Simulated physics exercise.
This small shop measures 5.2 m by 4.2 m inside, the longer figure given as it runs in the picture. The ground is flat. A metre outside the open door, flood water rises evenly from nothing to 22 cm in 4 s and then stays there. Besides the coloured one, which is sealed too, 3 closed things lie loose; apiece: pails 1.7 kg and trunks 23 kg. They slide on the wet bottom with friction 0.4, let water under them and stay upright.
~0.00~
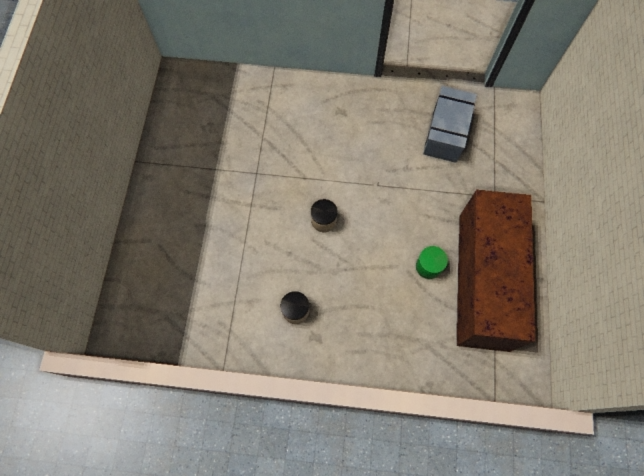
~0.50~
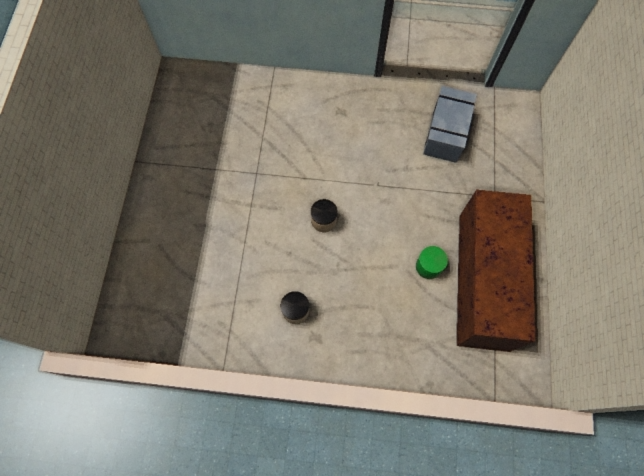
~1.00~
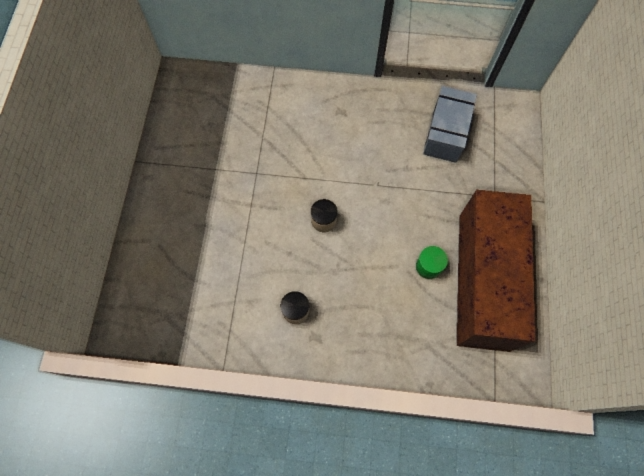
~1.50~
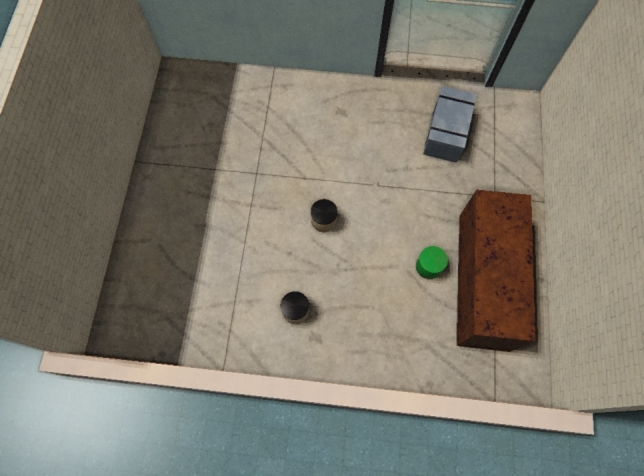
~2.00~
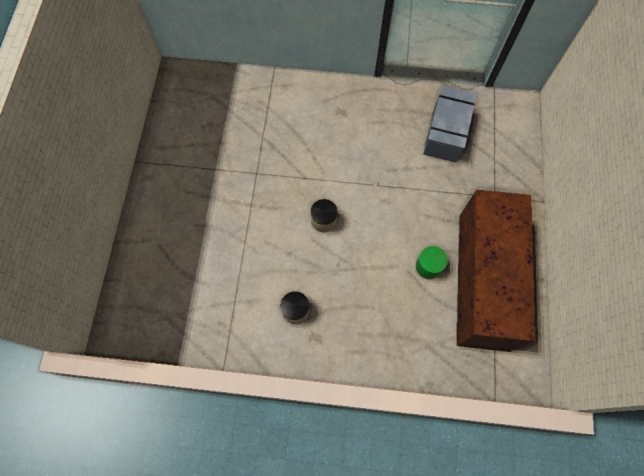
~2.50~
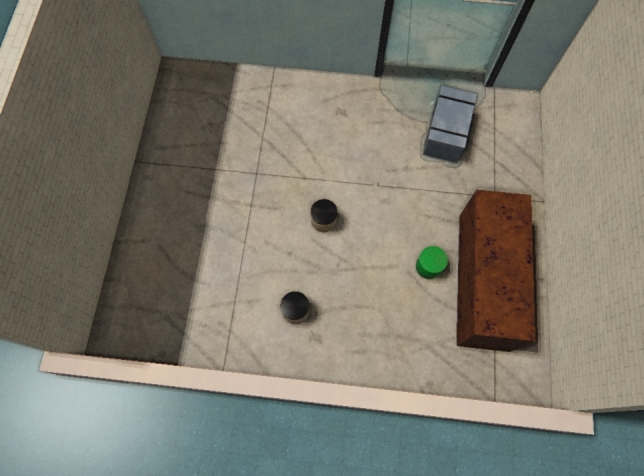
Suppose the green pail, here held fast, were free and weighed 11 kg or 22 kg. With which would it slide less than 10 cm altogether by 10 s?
For it, only the larger load is enough.
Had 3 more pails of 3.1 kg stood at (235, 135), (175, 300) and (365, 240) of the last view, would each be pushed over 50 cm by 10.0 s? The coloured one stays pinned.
In that order: Less, more, past it.
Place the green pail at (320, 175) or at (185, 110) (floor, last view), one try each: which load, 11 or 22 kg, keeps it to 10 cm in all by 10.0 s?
In that order: Either load holds; the smaller is enough.
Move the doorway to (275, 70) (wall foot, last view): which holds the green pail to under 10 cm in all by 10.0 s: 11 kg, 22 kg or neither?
Then the lower weight is enough.
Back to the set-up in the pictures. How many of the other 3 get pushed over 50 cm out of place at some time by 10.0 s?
3 of them.
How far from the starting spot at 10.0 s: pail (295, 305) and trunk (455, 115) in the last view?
In that order: 150 cm, 120 cm.
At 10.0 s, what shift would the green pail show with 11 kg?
About 50 cm.
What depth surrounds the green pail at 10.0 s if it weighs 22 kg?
About 10 cm.
After 3.5 s the green pail would be 0 cm from its start with 11 kg and 0 cm from its start with 22 kg; 0 cm of water round it then.
After 4.5 s the green pail would be 0 cm from its start with 11 kg and 0 cm from its start with 22 kg; 1 cm of water round it then.
After 7.0 s the green pail would be 17 cm from its start with 11 kg and 0 cm from its start with 22 kg; 7 cm of water round it then.
After 10.0 s the green pail would be 47 cm from its start with 11 kg and 0 cm from its start with 22 kg; 10 cm of water round it then.
